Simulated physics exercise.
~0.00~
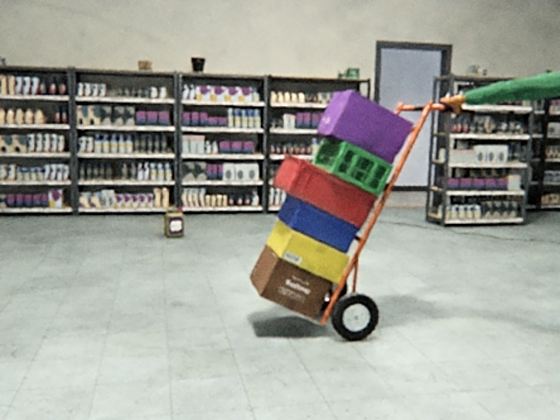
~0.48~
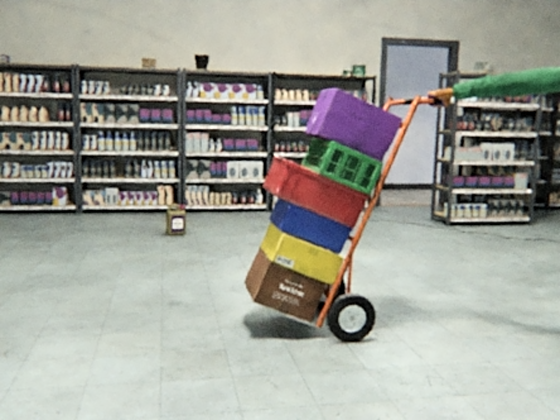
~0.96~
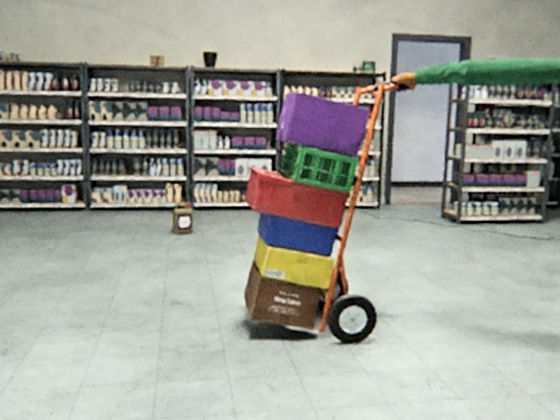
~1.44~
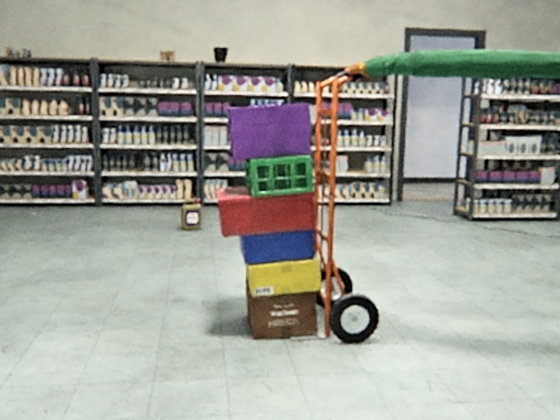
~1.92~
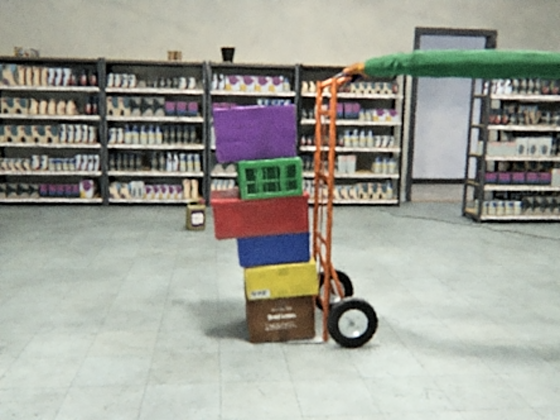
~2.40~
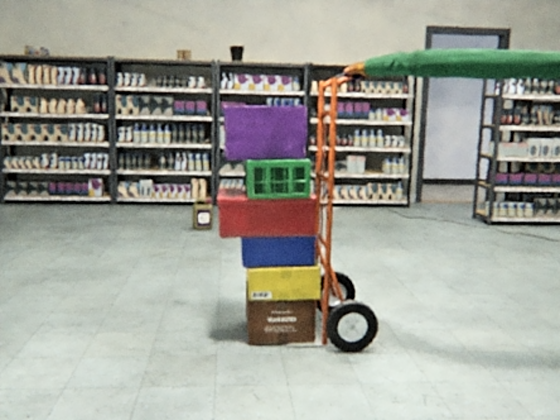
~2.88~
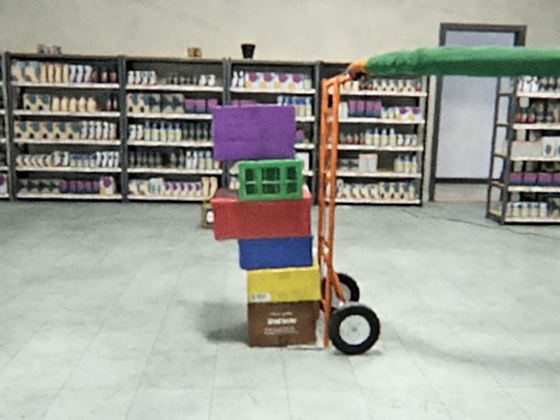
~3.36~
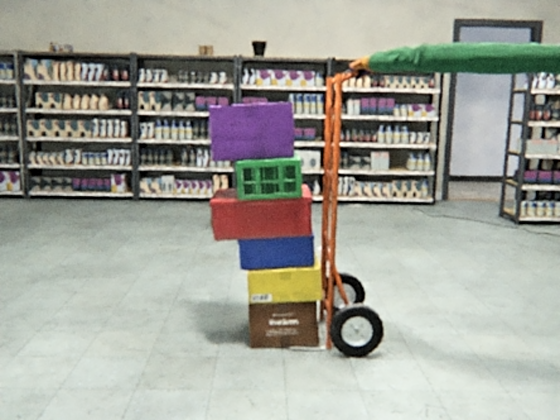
In a storeroom with a pale tiled floor, seen from the side, shelves of bottles line the back wall beside a grey door. An orange hand truck, gripped at the top by a hand in a green sleeve, leans back to the right under a stack of a brown parcel, yellow parcel, blue tote, red tote, green crate and purple box. The arm swings the truck upright and it stops abruptly. The upper items rock and shift slightly left, away from the frame. The view drifts a little sideways as the uneven stack settles, still standing, with nothing fallen.
